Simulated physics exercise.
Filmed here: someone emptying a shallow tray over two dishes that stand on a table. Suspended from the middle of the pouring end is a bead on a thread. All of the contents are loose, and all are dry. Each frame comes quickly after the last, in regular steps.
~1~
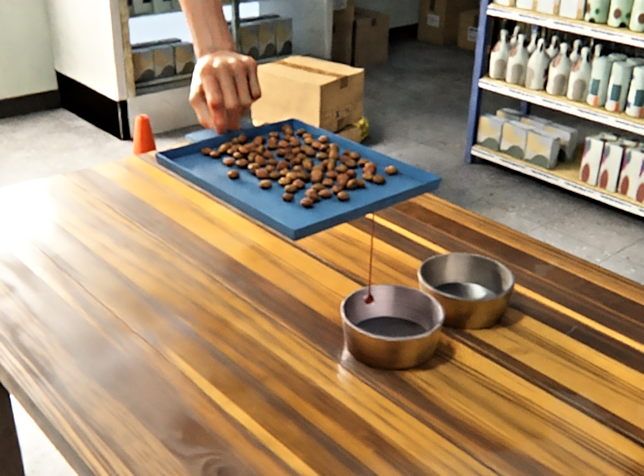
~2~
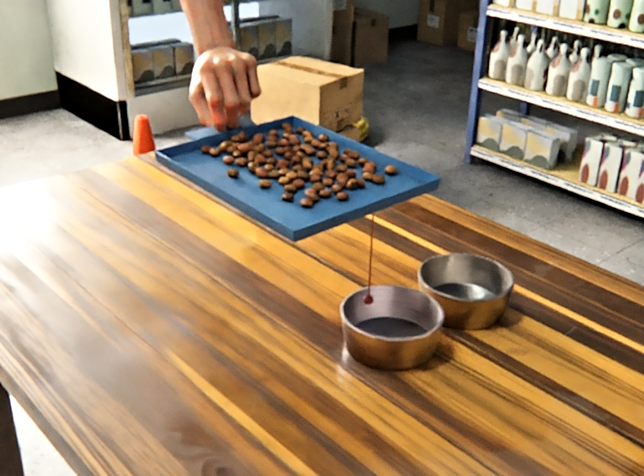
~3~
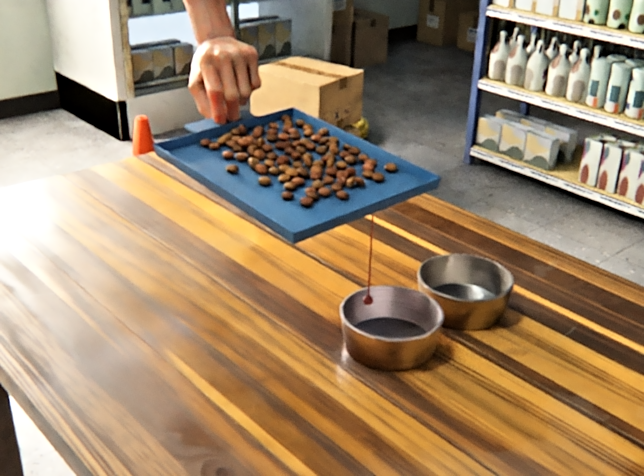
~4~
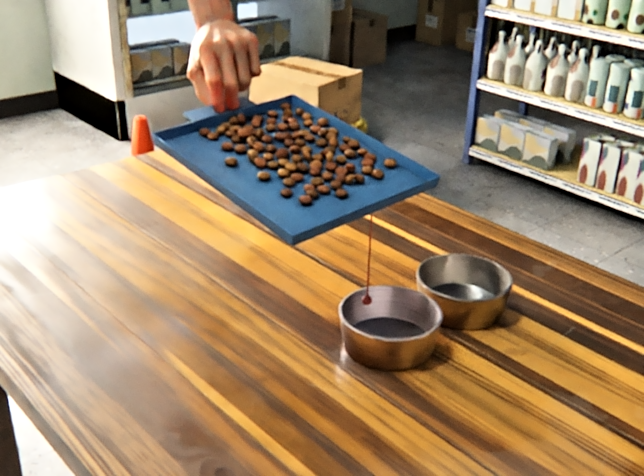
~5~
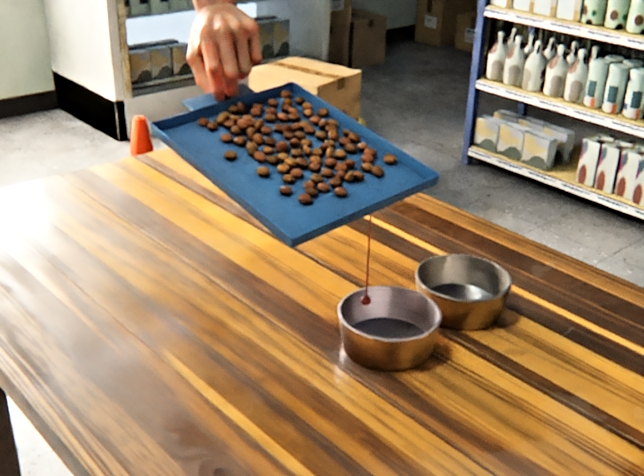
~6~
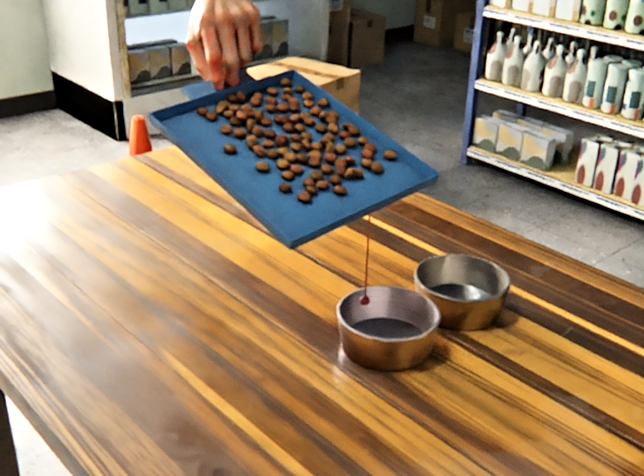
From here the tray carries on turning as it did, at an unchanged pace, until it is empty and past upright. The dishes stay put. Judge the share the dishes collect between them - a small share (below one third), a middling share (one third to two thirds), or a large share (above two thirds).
A small share.
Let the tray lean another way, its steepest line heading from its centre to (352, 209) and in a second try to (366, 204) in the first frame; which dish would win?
Try one: Left-side dish; try two: Left-side dish.
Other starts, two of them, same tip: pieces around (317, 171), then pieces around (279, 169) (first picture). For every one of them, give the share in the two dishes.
First try 10 %, second try 10 %.
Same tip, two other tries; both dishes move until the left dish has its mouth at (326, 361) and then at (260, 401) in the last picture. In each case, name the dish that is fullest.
For the first try I'd say the dish over on the left, and for the second, the dish over on the right.
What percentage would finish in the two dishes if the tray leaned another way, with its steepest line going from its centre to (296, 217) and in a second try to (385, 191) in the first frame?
Case one near 0 %; case two near 70 %.
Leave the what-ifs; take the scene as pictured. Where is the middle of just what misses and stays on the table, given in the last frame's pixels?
Roughly at pixel (323, 399).
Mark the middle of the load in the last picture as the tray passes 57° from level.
Roughly at (333, 203).
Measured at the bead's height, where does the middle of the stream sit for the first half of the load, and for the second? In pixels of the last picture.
The opening part goes through (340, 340); what follows goes through (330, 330).
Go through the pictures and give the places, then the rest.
In the first picture, corners of the pouring end near (295, 228) and (439, 177), level; middle of the load near (296, 162), bits of dog kibble; left dish near (428, 346); right dish near (501, 307); bead on its thread near (369, 300).
In the second picture, corners of the pouring end near (294, 229) and (438, 177), level; middle of the load near (296, 161).
In the third picture, corners of the pouring end near (294, 231) and (438, 177), tipped barely, lowest at the left corner; middle of the load near (296, 157).
In the fourth picture, corners of the pouring end near (293, 234) and (438, 175), tipped a little, lowest at the left corner; middle of the load near (295, 150).
In the fifth picture, corners of the pouring end near (292, 237) and (438, 174), tipped a little, lowest at the left corner; middle of the load near (295, 143).
In the sixth picture, corners of the pouring end near (292, 239) and (437, 173), tipped clearly, lowest at the left corner; middle of the load near (295, 138); left dish near (424, 347); right dish near (497, 308).
Shortly afterwards, tray tipped steeply; all but a few on the tray; a little in the air.
Next, tray tipped right over; near a third on the tray; a little in the left dish; near a third outside both; near a quarter in the air.
Some moments later, tray tipped past a quarter turn; a little in the left dish; the bulk outside both.
In the end, tray tipped past a quarter turn; a little in the left dish; none at all in the right dish; the bulk outside both.
